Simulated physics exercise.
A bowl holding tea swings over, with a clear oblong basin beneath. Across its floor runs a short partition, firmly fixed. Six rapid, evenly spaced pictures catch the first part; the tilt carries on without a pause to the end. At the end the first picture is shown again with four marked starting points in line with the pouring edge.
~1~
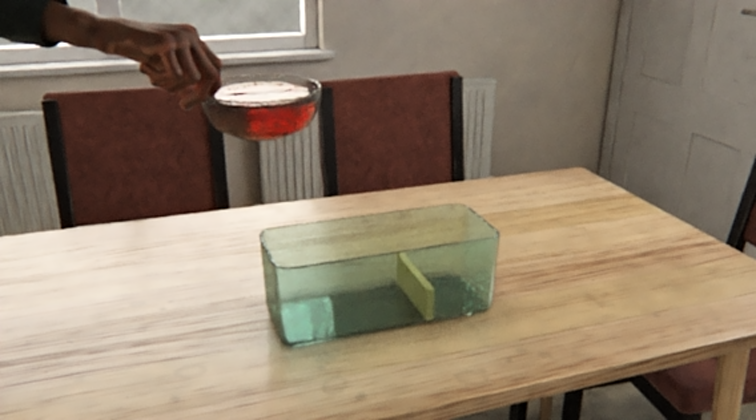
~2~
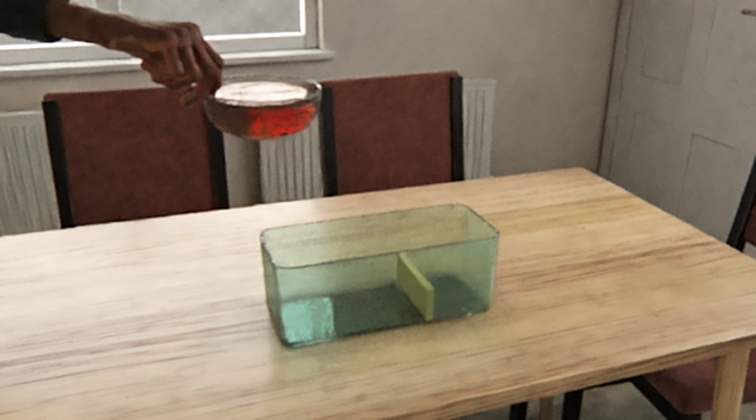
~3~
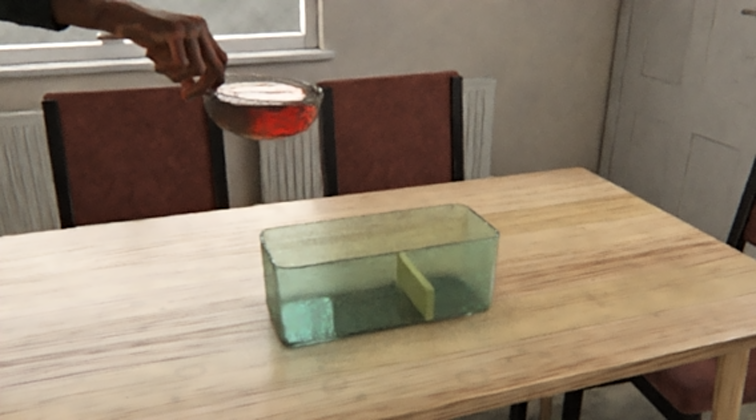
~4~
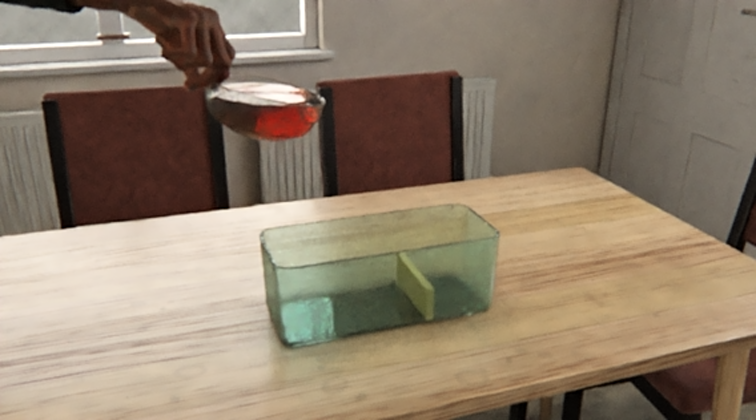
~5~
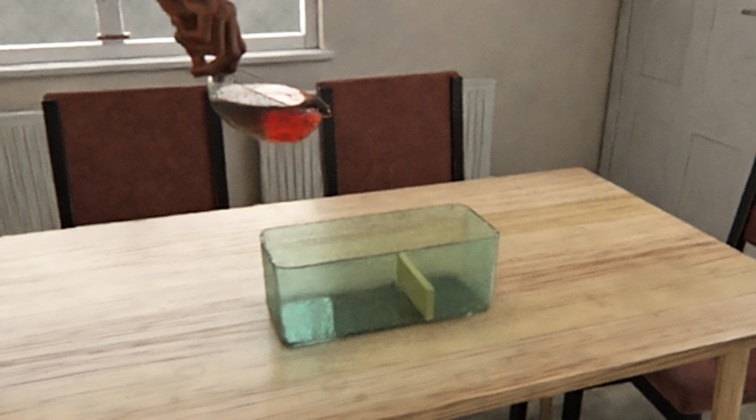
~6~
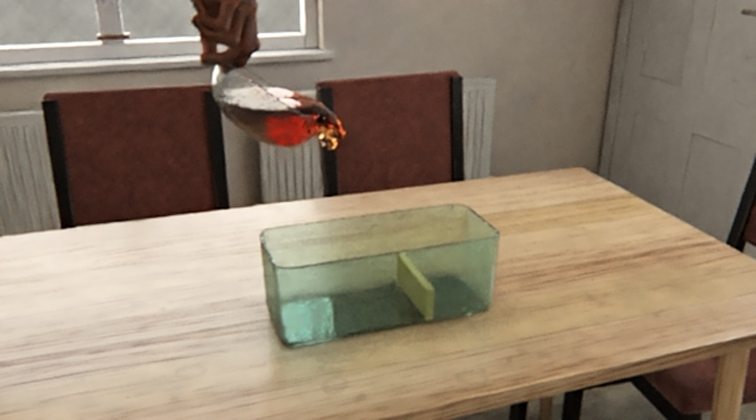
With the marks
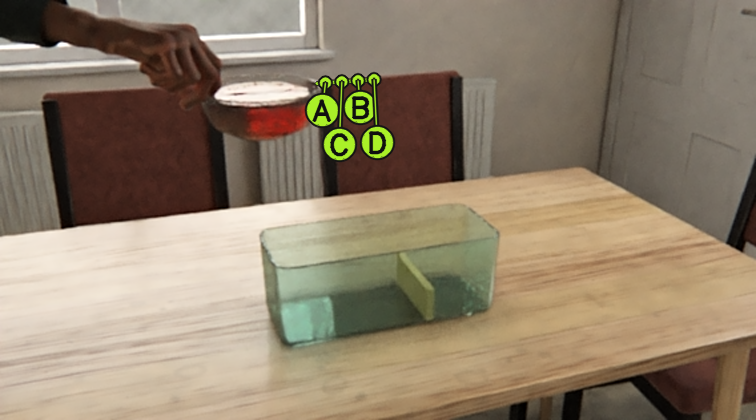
A hand held a glass bowl of red liquid above a clear, greenish basin with a short divider, then gradually tilted it to the right until some liquid slipped over the lip.
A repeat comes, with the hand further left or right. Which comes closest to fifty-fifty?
It is D.
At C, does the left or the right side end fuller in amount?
The left one.
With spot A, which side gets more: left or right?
More ends on the left.
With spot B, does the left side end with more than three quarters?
No.
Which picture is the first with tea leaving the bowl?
In picture 5.
On the marked copy, A at (325, 82); B at (358, 80); C at (341, 81); D at (374, 79).
With A, about 93 % ends left of the wall and 5 % right of it.
With B, about 64 % ends left of the wall and 33 % right of it; 3 % is lost outside.
With C, about 90 % ends left of the wall and 7 % right of it; 3 % is lost outside.
With D, about 44 % ends left of the wall and 53 % right of it; 3 % is lost outside.
